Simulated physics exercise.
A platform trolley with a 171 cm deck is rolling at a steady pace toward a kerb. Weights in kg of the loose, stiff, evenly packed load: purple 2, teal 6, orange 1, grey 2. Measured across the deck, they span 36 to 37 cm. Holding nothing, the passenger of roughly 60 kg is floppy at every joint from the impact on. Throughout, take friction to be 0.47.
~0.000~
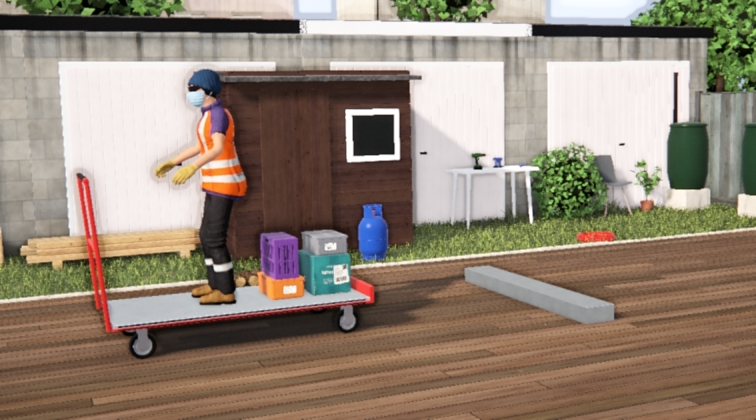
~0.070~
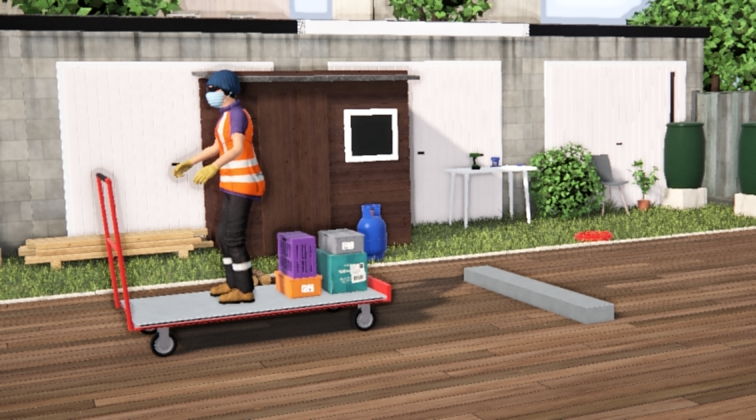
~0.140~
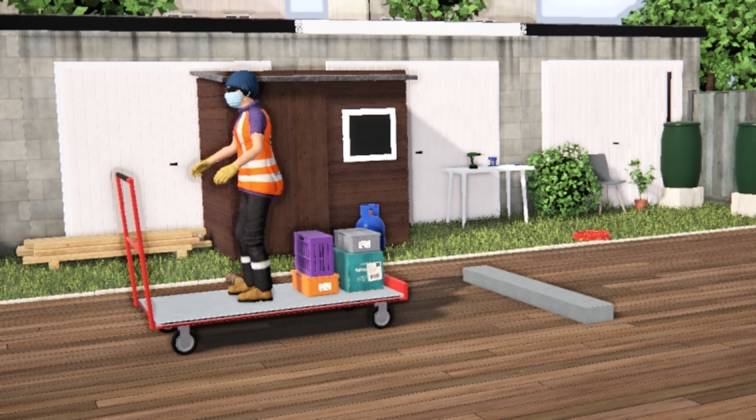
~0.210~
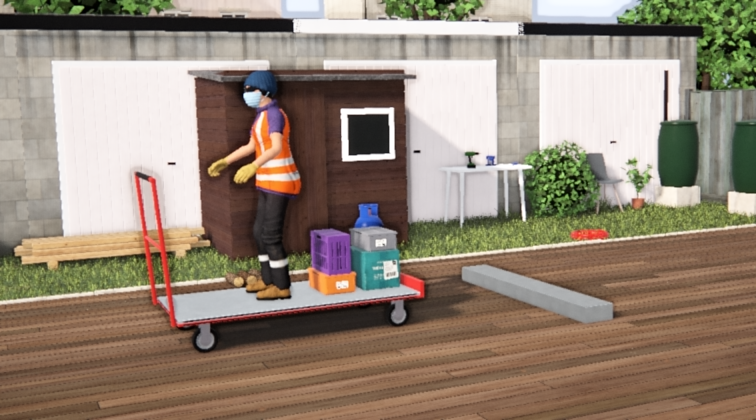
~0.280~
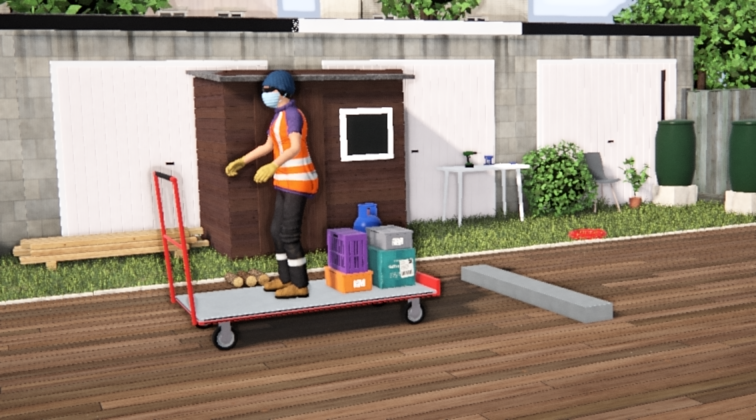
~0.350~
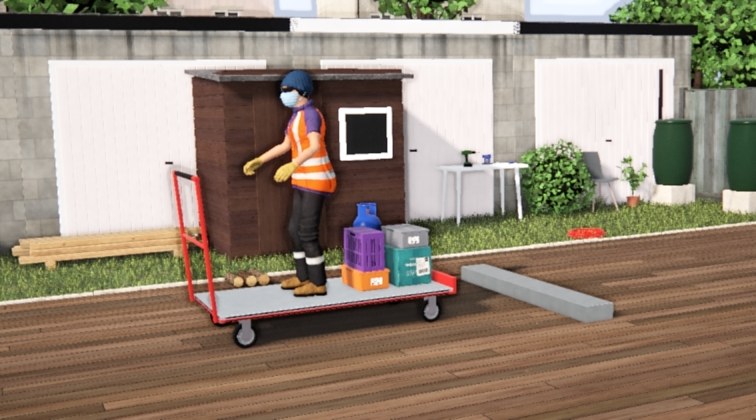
A worker in a blue helmet, face mask, orange high-visibility vest and yellow gloves stands on a red-framed platform trolley, seen from the side across a brown plank deck. Purple, orange, grey and teal crates sit at the trolley's right end, with a dark shed behind and a pale kerb lying to the right. The trolley rolls steadily rightward, carrying the worker, arms held forward, and crates.
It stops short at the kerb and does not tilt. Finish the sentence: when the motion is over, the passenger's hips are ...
Beyond the front rim.
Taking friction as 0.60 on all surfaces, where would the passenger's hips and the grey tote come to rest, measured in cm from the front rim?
Then both clear the rim: Hips by 30 cm, grey by 70 cm.
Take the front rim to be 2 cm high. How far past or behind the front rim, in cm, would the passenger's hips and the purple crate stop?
In that case the hips stop 30 cm beyond the rim and the purple item 50 cm beyond it.
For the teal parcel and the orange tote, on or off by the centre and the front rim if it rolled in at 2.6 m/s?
Teal: Kept; orange: Kept.
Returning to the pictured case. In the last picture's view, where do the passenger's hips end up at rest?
Resting point approx. (546, 267).
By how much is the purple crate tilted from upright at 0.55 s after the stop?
It leans roughly 10° away from upright.
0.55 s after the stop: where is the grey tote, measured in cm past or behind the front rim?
Roughly 50 cm beyond the front rim.
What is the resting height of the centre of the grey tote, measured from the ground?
Height: Some 5 centimetres.
The wheels strike at 0.83 s.
After 1.38 s the passenger's hips are 10 cm behind the rim, near (515, 219) in the last picture's view.
After 1.83 s the passenger's hips are 1 cm behind the rim, near (524, 219) in the last picture's view.
Final state at 3.8 s, past the rim, grey tote and the passenger's hips; behind it, purple crate, teal parcel and orange tote.
